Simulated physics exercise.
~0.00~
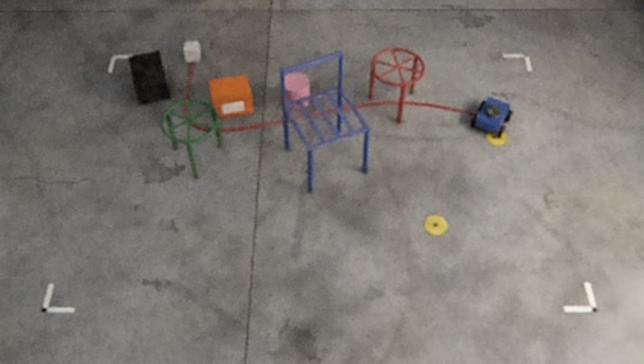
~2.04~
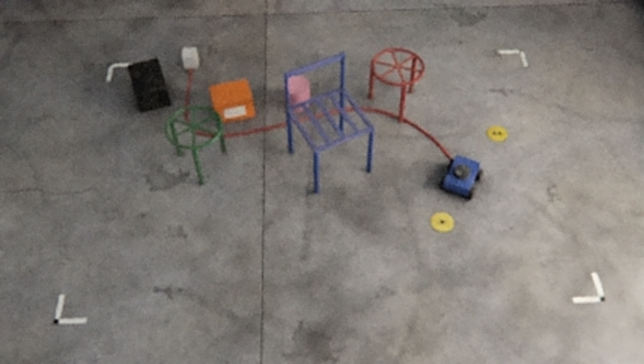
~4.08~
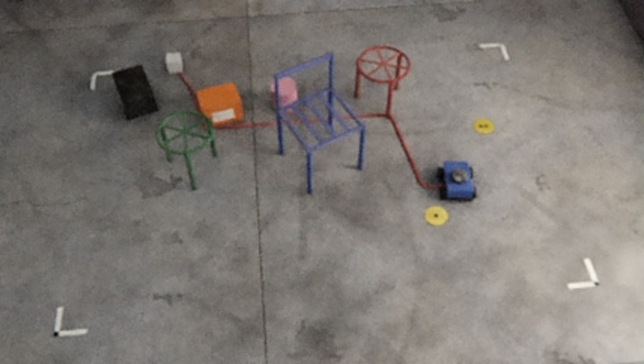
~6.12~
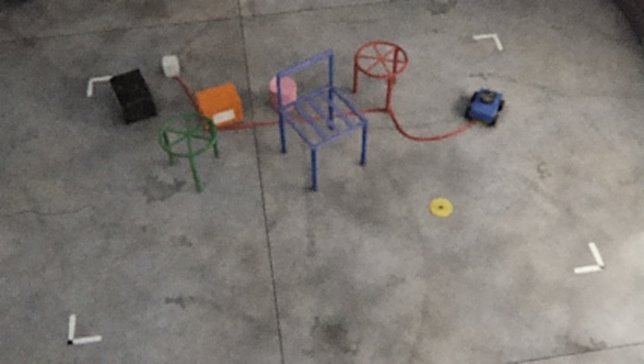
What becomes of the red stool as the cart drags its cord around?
The red stool hardly stirs and is still standing in about the same place at the end.
